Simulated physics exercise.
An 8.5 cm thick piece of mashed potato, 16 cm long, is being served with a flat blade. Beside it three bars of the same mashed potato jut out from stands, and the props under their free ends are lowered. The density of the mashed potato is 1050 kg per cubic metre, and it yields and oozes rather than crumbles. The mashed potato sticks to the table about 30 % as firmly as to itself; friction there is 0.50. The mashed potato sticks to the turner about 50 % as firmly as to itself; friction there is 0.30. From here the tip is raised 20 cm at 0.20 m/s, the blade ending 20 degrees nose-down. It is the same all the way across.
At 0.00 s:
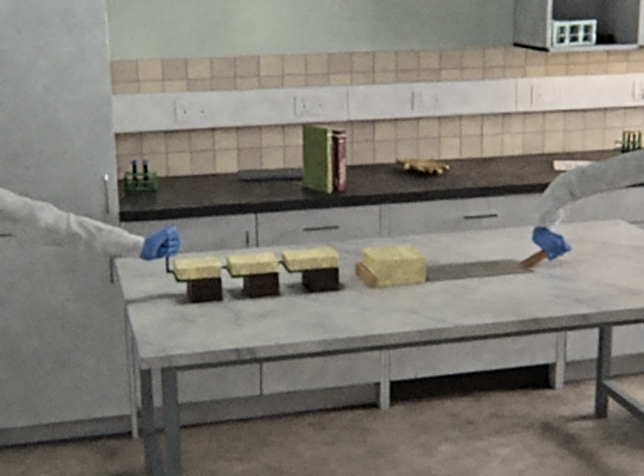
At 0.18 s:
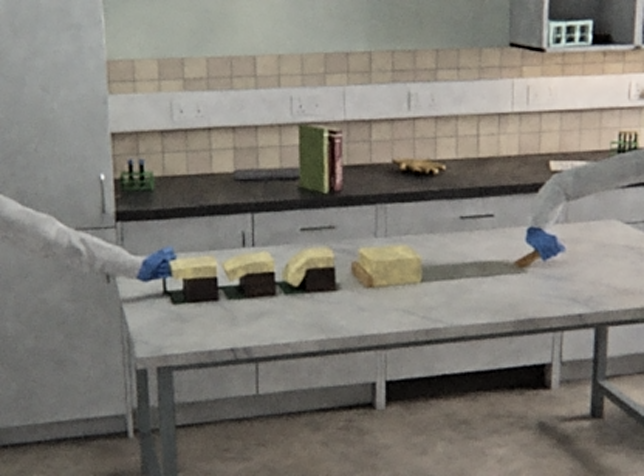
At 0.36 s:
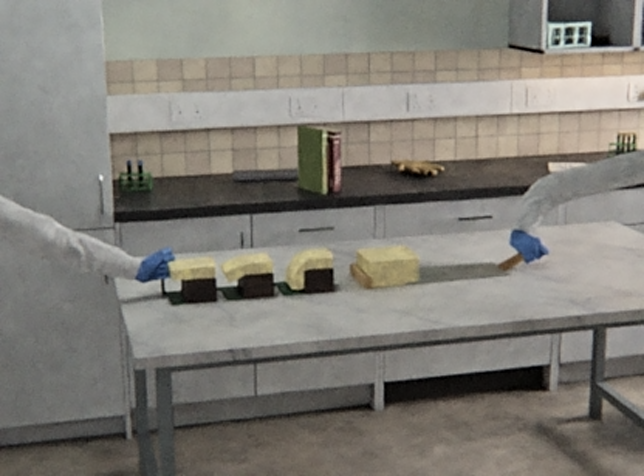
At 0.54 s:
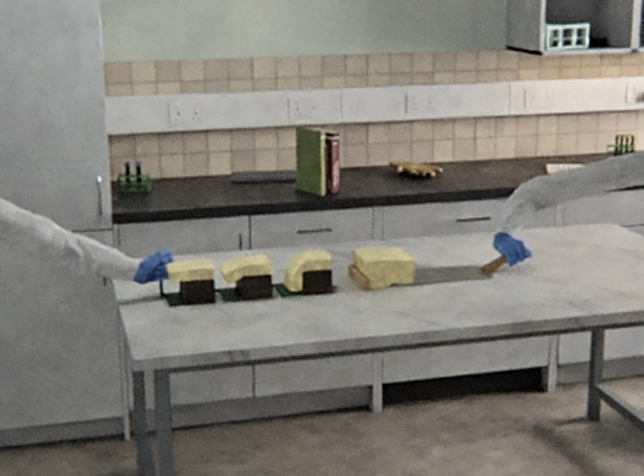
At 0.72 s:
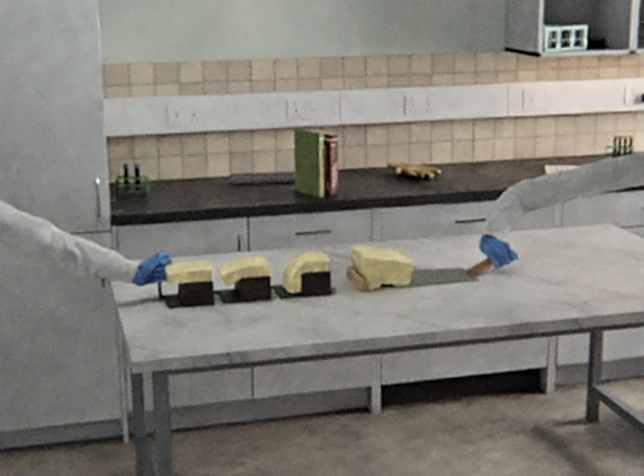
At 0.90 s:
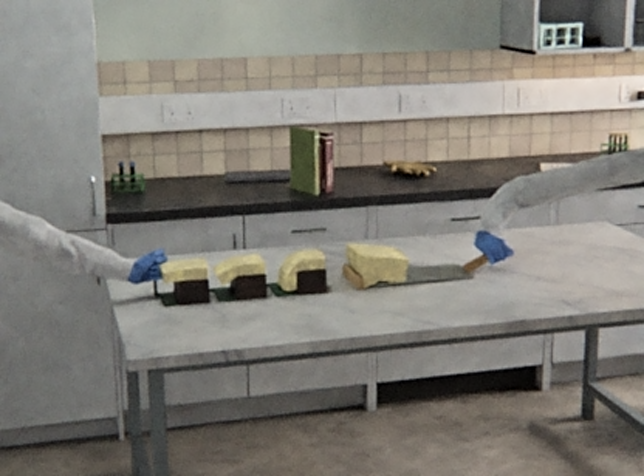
In this clip, three pale yellow bars on dark stands sag at their free left ends, the rightmost most, beside a gloved hand, while another gloved hand pushes a flat blade leftward under a larger yellow block, which deforms slightly.
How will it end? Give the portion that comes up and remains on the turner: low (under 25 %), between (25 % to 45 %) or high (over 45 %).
The portion that comes up and remains on the turner is high, over 45 %.
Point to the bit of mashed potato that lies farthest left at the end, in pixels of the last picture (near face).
Near (348, 207).
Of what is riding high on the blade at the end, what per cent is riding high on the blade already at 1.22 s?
About 40 %.
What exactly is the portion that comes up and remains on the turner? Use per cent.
Near 100 %.
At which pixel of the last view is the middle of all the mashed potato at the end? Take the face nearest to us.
Around (375, 208).
After 1.22 s, the tip is 6.7 cm up.
After 1.60 s, the tip is 14 cm up.
After 1.98 s, the tip is 20 cm up and 100 % is riding high on the blade.
After 2.36 s, the tip is 20 cm up and 100 % is riding high on the blade.
After 2.50 s, at the end, the tip is 20 cm up and 100 % is riding high on the blade.
